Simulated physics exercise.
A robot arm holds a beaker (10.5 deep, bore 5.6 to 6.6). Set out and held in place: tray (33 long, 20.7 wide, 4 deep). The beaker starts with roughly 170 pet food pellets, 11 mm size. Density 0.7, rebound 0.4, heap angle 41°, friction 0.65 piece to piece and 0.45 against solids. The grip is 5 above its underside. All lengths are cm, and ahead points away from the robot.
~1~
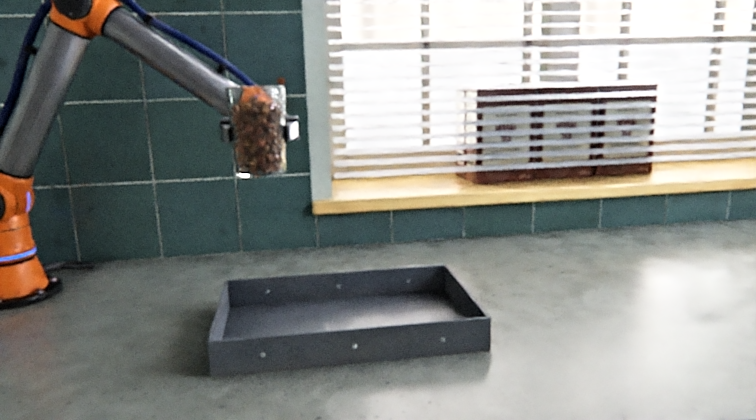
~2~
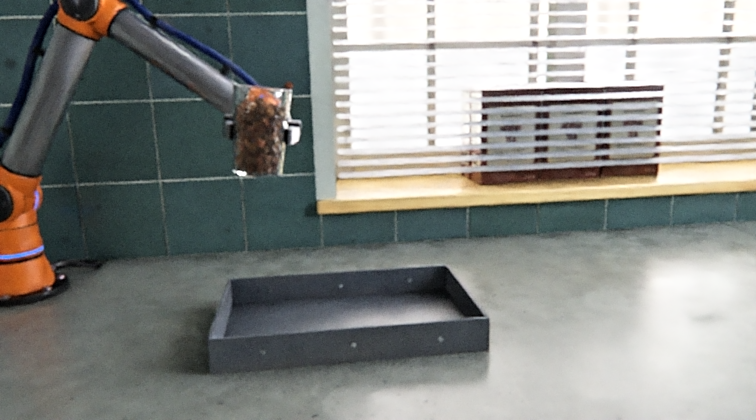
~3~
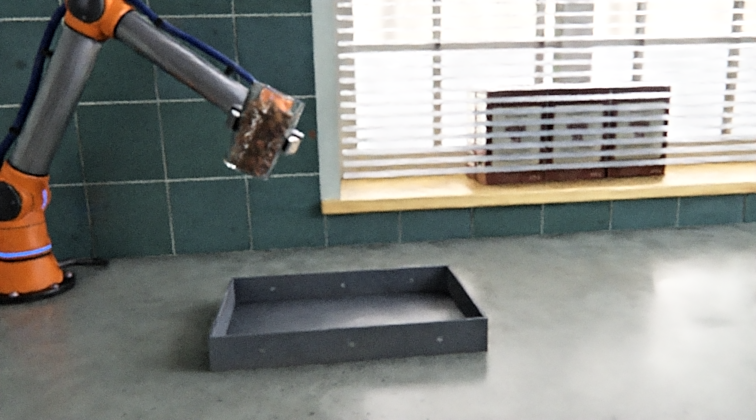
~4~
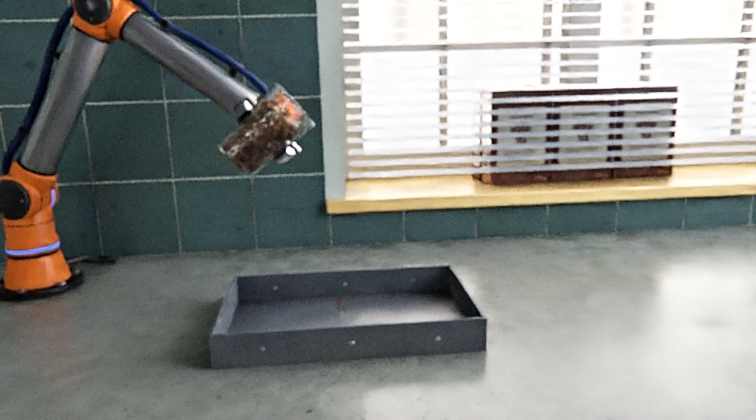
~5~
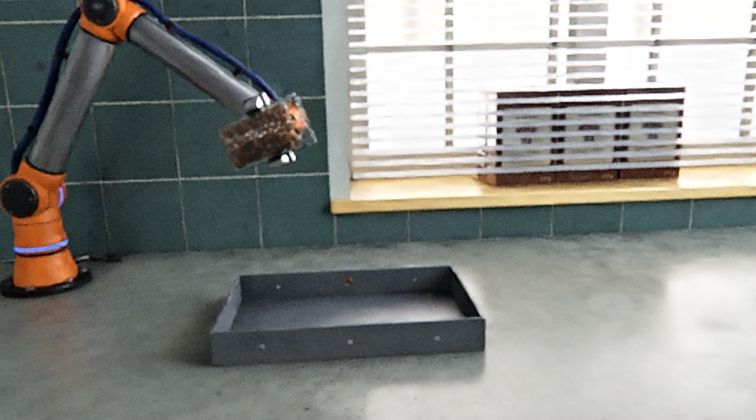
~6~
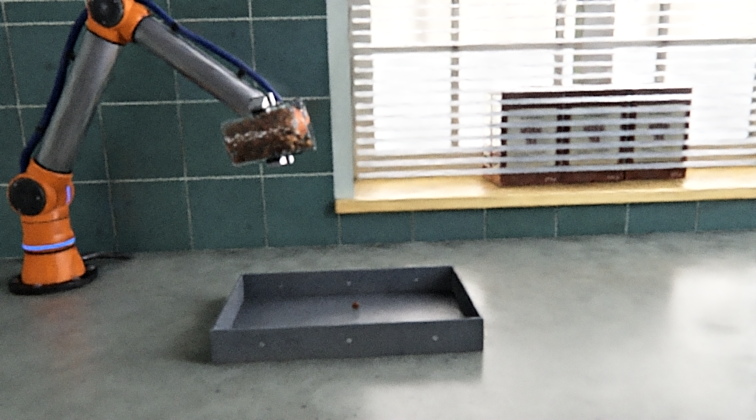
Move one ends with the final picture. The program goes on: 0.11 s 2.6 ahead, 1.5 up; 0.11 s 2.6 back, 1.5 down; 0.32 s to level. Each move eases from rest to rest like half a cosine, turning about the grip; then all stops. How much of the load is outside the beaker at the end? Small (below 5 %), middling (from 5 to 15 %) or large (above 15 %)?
A large share, above 15 %, ends outside the beaker.
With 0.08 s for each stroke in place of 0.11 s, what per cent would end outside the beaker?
Then about 55 per cent.
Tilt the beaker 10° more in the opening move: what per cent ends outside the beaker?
About 40 per cent.
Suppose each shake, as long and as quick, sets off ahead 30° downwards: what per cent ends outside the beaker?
Some 10 per cent.
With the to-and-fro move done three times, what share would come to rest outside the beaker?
It would be near 50 per cent.
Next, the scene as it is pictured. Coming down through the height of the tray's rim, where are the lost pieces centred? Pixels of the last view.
Around (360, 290).
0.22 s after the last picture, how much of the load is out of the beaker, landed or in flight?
About 10 per cent by then.
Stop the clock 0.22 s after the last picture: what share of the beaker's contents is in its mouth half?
About 65 per cent.
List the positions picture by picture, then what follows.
In the first picture, beaker middle at (258, 132), level; upper third of the load around (256, 115), from x 235 to 280, top at y 80; 169 in the beaker.
In the second picture, beaker middle at (260, 132), tilted 7° forward; upper third of the load around (260, 115), from x 240 to 290, top at y 85.
In the third picture, beaker middle at (262, 133), tilted 26° forward; upper third of the load around (262, 118), from x 235 to 310, top at y 105; 168 in the beaker, 1 in flight or on a rim.
In the fourth picture, beaker middle at (264, 133), tilted 50° forward; upper third of the load around (268, 121), from x 230 to 340, top at y 105; 168 in the beaker, 1 in the tray.
In the fifth picture, beaker middle at (266, 134), tilted 69° forward; upper third of the load around (270, 124), from x 230 to 350, top at y 110; 168 in the beaker, 1 in the tray.
In the sixth picture, beaker middle at (268, 135), tilted 76° forward; upper third of the load around (269, 124), from x 230 to 355, top at y 115; 168 in the beaker, 1 in the tray.
Then, 0.22 s later, tilted 76° forward, highest piece 29 above the table; 151 in the beaker, 1 in the tray, 17 in flight or on a rim.
Then, 0.43 s later, tilted 19° forward, highest piece 32 above the table; 133 in the beaker, 33 in the tray, 3 in flight or on a rim.
Then, 0.74 s later, level, highest piece 30 above the table; 133 in the beaker, 36 in the tray.
Then, 1.79 s later, level, highest piece 30 above the table; 133 in the beaker, 36 in the tray.
At rest, 133 in the beaker, 36 in the tray. That is 21 % outside the beaker.
